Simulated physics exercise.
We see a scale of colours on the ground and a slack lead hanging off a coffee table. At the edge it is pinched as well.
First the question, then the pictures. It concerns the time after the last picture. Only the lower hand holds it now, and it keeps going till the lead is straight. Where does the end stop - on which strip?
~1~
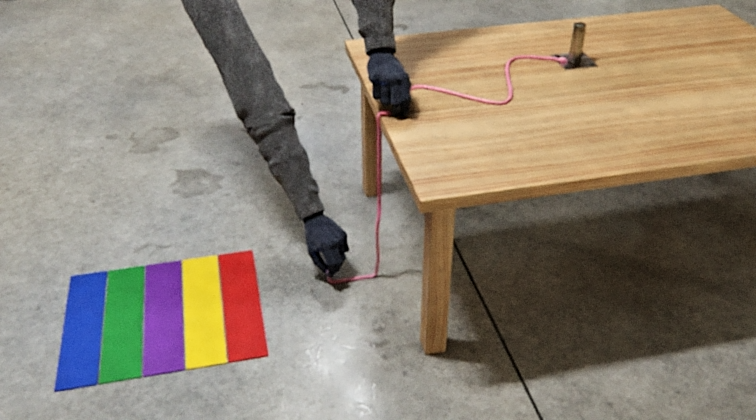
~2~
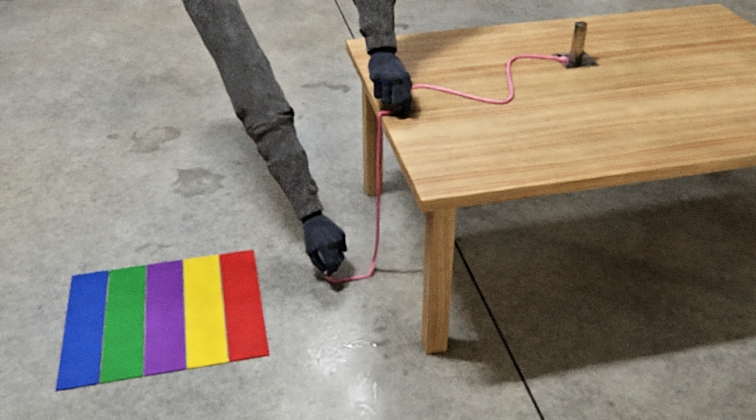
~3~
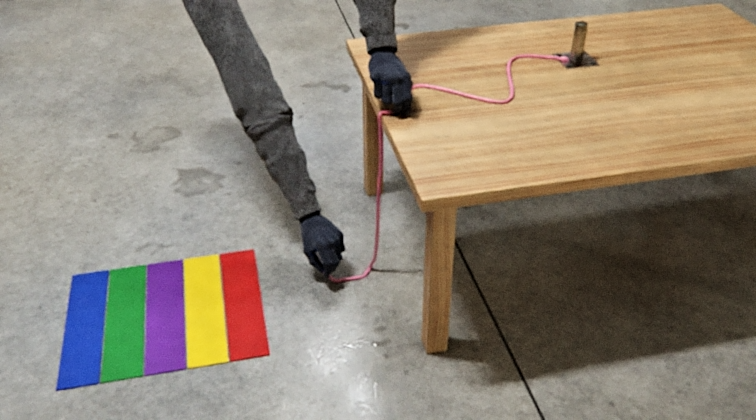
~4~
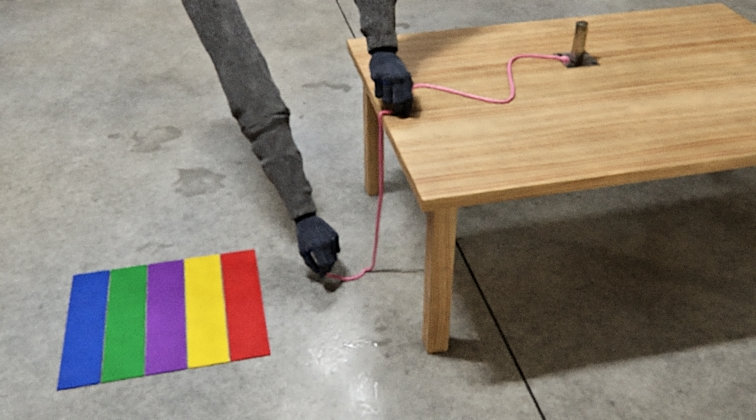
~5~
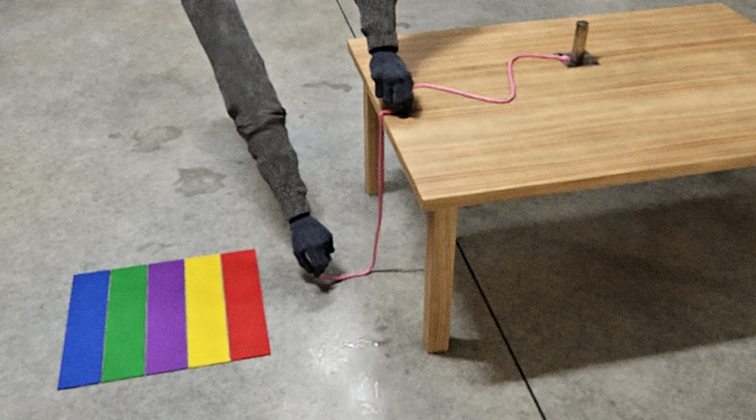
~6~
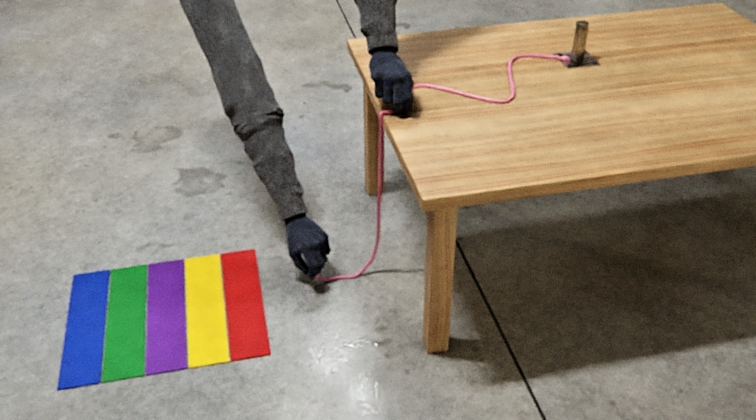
On the blue strip.
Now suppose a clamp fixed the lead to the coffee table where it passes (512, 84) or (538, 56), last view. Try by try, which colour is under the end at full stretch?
In order, green and blue.
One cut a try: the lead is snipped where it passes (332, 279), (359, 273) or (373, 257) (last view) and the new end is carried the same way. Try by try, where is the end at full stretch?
Estimated positions in order: (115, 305); (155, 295); (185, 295).
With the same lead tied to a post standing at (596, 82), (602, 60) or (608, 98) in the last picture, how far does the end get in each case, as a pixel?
In order, it comes out close to (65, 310), (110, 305) and (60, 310).
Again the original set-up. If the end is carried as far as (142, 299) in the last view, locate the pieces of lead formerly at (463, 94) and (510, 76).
They end up close to (397, 101) and (483, 76).
A little later, end near (142, 299); over green.
Next, end near (101, 305); over blue.
When it is tight, end near (76, 309); over blue. It gets as far as the blue strip.
